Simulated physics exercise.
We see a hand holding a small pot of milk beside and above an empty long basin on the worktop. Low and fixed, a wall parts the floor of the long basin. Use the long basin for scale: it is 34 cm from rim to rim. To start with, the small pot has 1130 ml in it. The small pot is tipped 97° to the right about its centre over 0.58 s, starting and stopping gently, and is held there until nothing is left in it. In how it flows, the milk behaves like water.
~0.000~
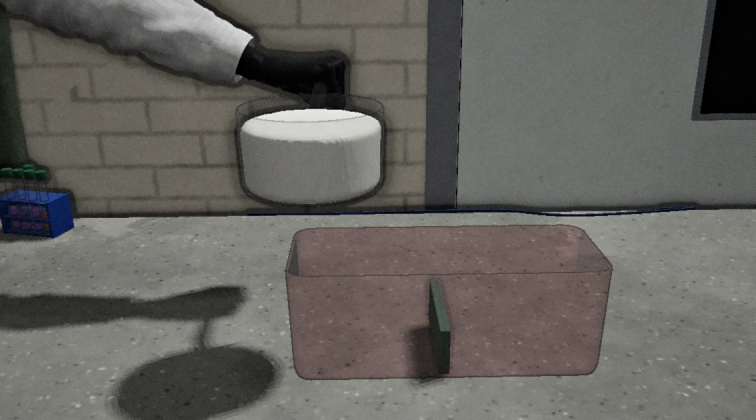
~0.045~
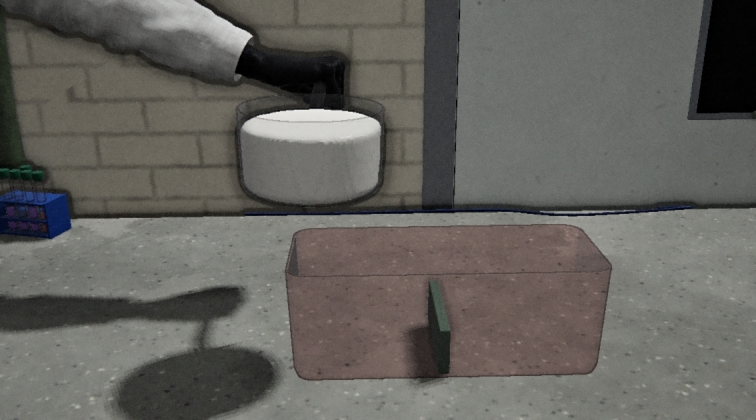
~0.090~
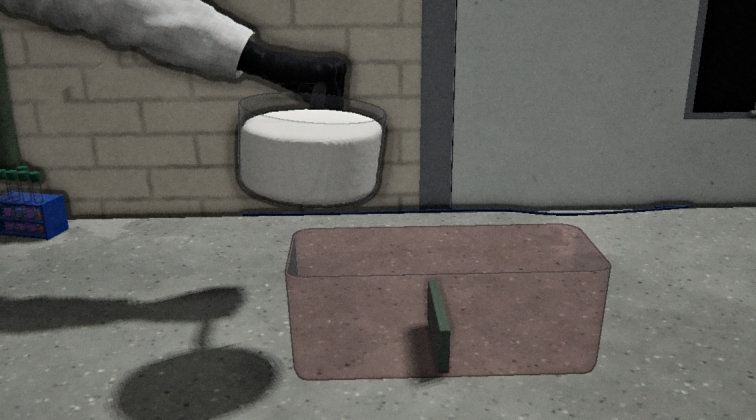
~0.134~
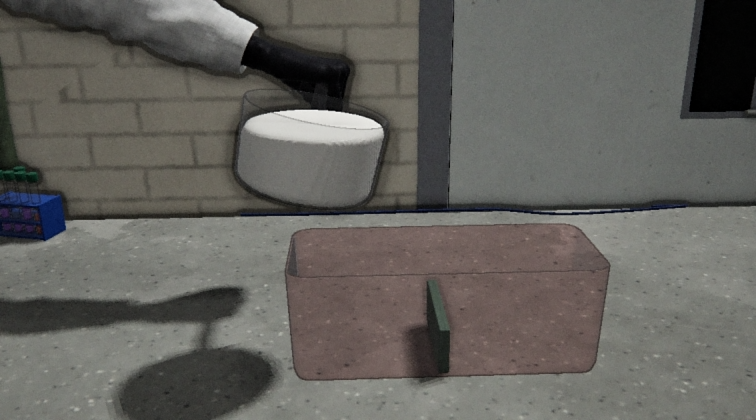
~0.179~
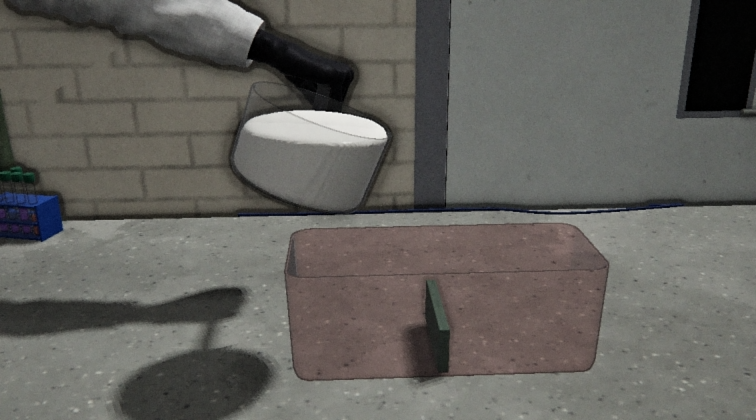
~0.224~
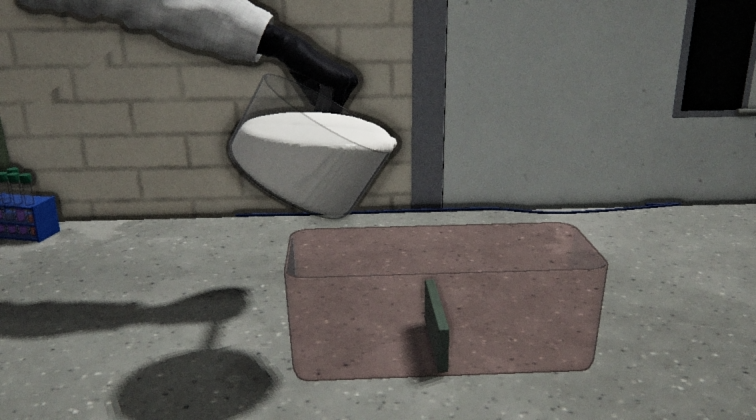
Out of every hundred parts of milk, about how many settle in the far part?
About 38 out of 100.
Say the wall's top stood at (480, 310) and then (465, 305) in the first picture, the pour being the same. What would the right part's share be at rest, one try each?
Respectively close to 15 and 15 %.
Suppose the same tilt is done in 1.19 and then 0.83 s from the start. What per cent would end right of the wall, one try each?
Near 55 in a hundred on the first go and near 50 in a hundred on the second.
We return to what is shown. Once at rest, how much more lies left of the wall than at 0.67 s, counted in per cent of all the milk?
12 %.
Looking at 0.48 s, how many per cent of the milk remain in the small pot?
Near 40 in a hundred.
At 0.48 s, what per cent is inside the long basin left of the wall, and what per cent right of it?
Left side near 10, right side near 16.
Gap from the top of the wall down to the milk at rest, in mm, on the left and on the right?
I'd say some 24 mm on the left and some 34 mm on the right.
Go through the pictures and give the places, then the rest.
It leans 0°; its right rim is at (383, 108); the milk meets the walls at (242, 123) and (380, 122); the long basin's rim runs from (291, 253) to (596, 248); the wall's top is at (439, 305), in the first frame.
It leans 1°; its right rim is at (383, 110); the milk meets the walls at (243, 123) and (381, 123), in the second frame.
It leans 6°; its right rim is at (385, 115); the milk meets the walls at (243, 123) and (382, 124), in the third frame.
It leans 12°; its right rim is at (388, 124); the milk meets the walls at (244, 124) and (384, 127), in the fourth frame.
It leans 21°; its right rim is at (389, 136); the milk meets the walls at (243, 125) and (388, 130), in the fifth frame.
It leans 32°; its right rim is at (389, 150); the milk meets the walls at (240, 127) and (387, 140); 2 per cent is over the edge, in the sixth frame.
Then, 0.48 s in, the tilt is 90° and 40 per cent is still to pour, 10 is left of the wall and 16 right of it.
Then, 0.67 s in, the tilt is 97° and 12 per cent is still to pour, 43 is left of the wall and 37 right of it.
Then, 0.87 s in, the tilt is 97° and 4 per cent is still to pour, 47 is left of the wall and 36 right of it.
Then, 1.08 s in, the tilt is 97° and 1 per cent is still to pour, 54 is left of the wall and 37 right of it.
Finally, 55 per cent lies left of the wall, 38 right of it and 7 outside.
